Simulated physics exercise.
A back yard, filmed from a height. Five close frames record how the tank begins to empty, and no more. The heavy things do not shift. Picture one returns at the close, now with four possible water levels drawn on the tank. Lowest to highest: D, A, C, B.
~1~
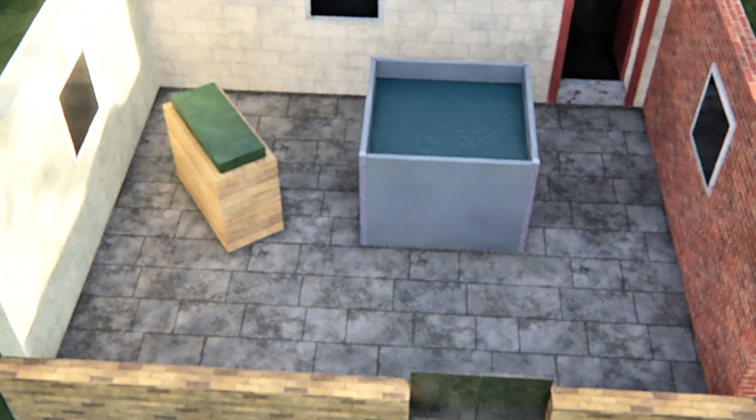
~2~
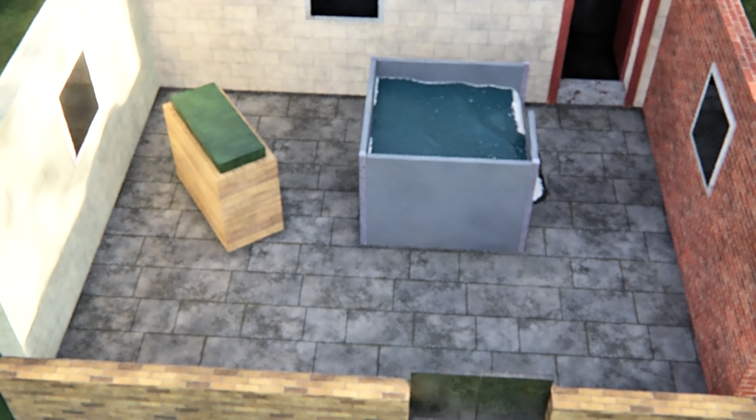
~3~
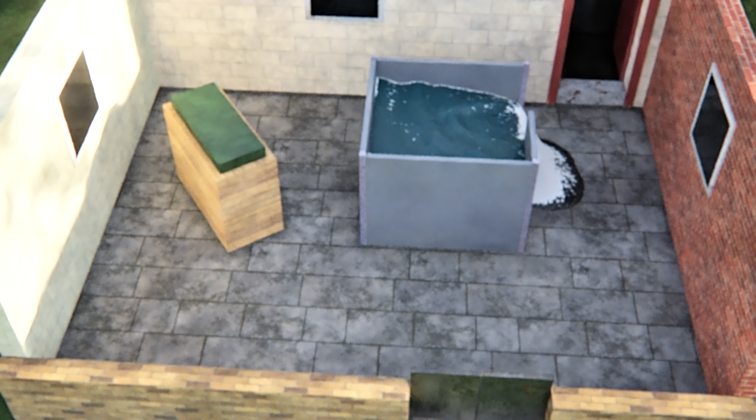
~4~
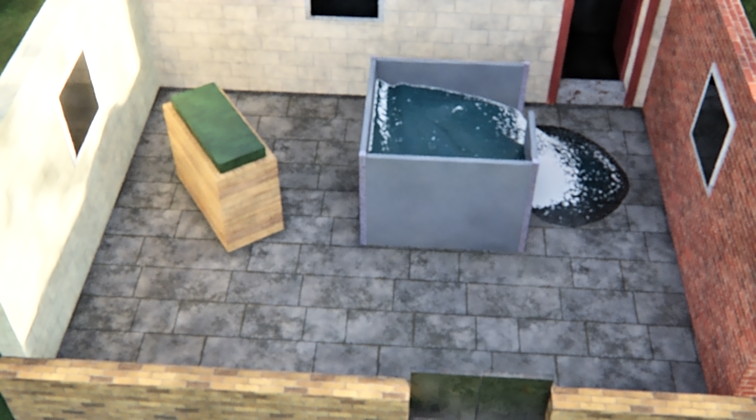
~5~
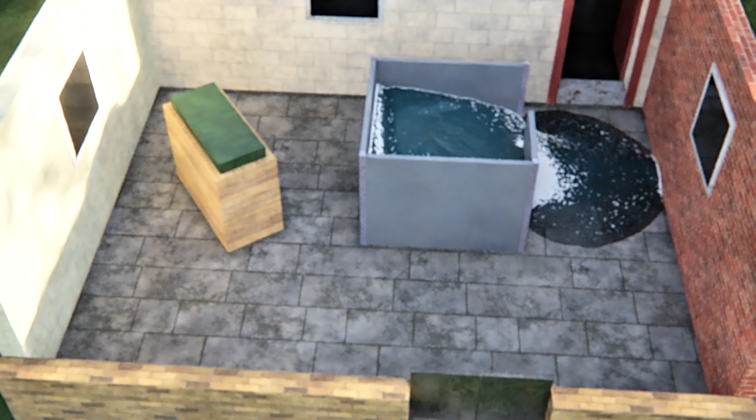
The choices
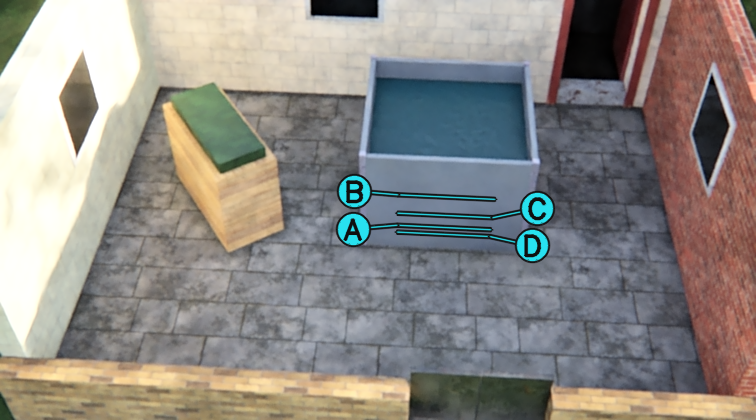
In a walled back yard, water in a square grey tank began to churn, then poured out through its right side and spread in a widening, foamy pool across the paving toward the red brick wall.
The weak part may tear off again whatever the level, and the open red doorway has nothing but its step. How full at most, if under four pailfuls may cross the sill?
It is C.
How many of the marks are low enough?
Three.
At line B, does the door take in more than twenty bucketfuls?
No, less.
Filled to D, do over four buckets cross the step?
No, not at all.
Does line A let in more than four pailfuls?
No, not at all.
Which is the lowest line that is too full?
That would be B.
On the marked copy, A at (443, 227); B at (446, 197); C at (444, 215); D at (443, 234); from the bottom up D, A, C, B.
With A, nothing gets over.
With B, about 8 bucketfuls get in.
With C, a bucket or two gets in.
With D, nothing gets over.
